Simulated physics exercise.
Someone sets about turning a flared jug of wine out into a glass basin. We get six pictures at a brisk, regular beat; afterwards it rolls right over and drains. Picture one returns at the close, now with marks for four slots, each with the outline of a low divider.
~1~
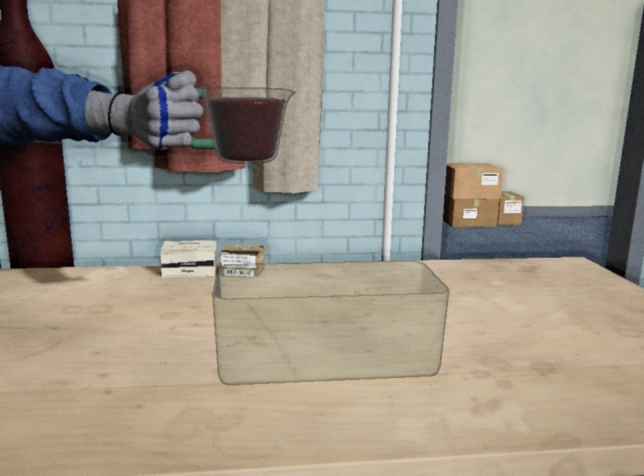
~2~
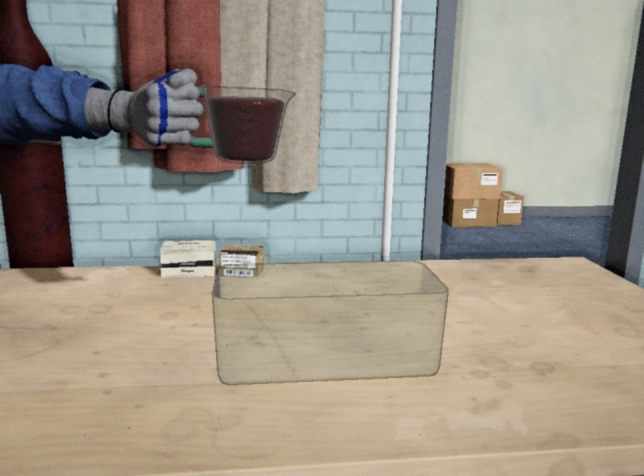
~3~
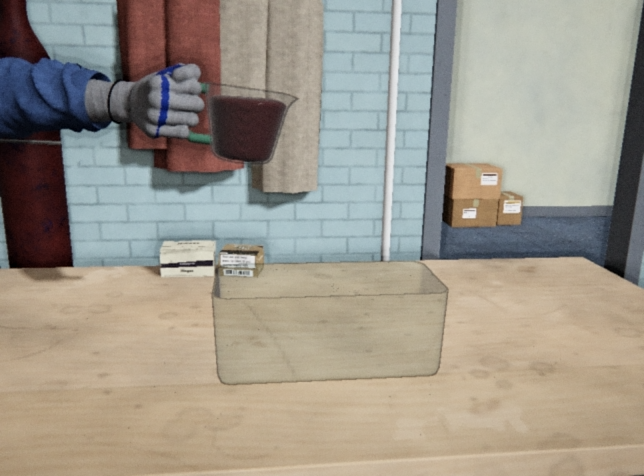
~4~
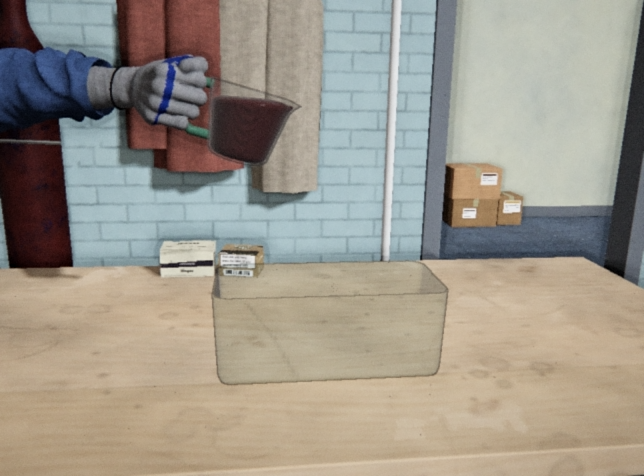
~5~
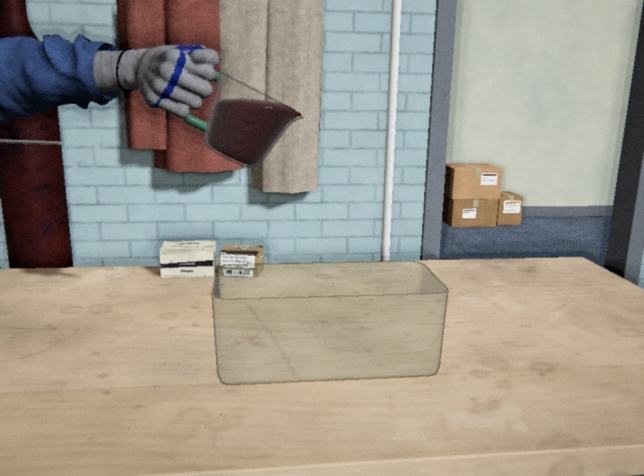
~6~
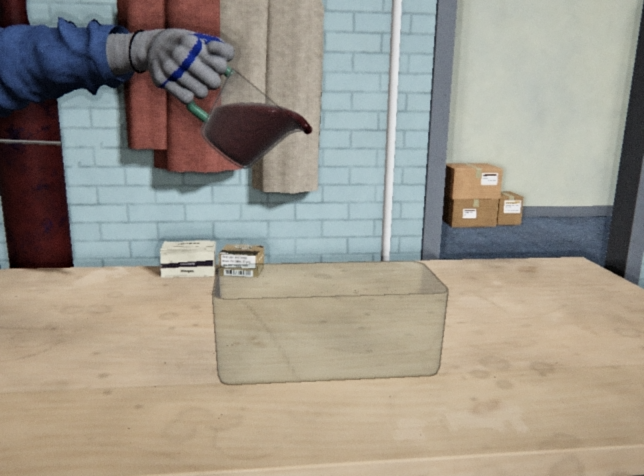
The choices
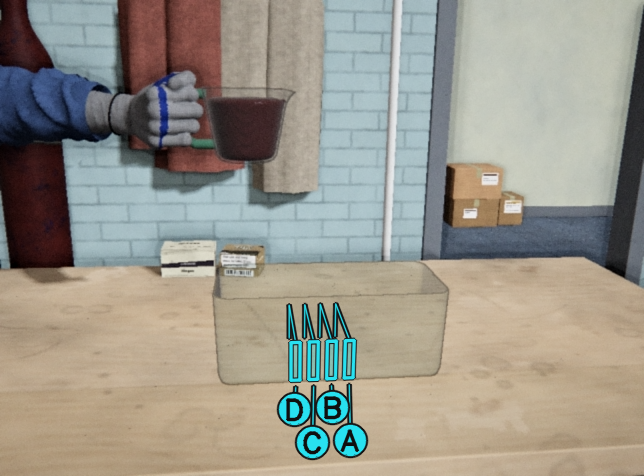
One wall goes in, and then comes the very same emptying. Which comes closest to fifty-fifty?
A is best.
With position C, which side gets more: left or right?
The right side.
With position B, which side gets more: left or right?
The right side.
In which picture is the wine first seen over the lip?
Picture 6.
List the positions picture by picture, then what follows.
In the first picture, upright, lip at (294, 92); basin from (218, 382) to (439, 372); nothing has left yet.
In the second picture, upright, lip at (295, 93); nothing has left yet.
In the third picture, tipped about 7°, lip at (297, 98); nothing has left yet.
In the fourth picture, tipped about 15°, lip at (300, 106); nothing has left yet.
In the fifth picture, tipped about 26°, lip at (302, 117); nothing has left yet.
In the sixth picture, tipped about 39°, lip at (303, 130); wine is over the lip, down to (303, 130).
On the marked copy, A at (349, 384); B at (331, 385); C at (313, 386); D at (295, 387).
Choosing A, about 54 % ends left of the wall and 43 % right of it; 3 % is lost outside.
Choosing B, about 20 % ends left of the wall and 78 % right of it.
Choosing C, about 6 % ends left of the wall and 92 % right of it.
Choosing D, about 5 % ends left of the wall and 92 % right of it; 3 % is lost outside.
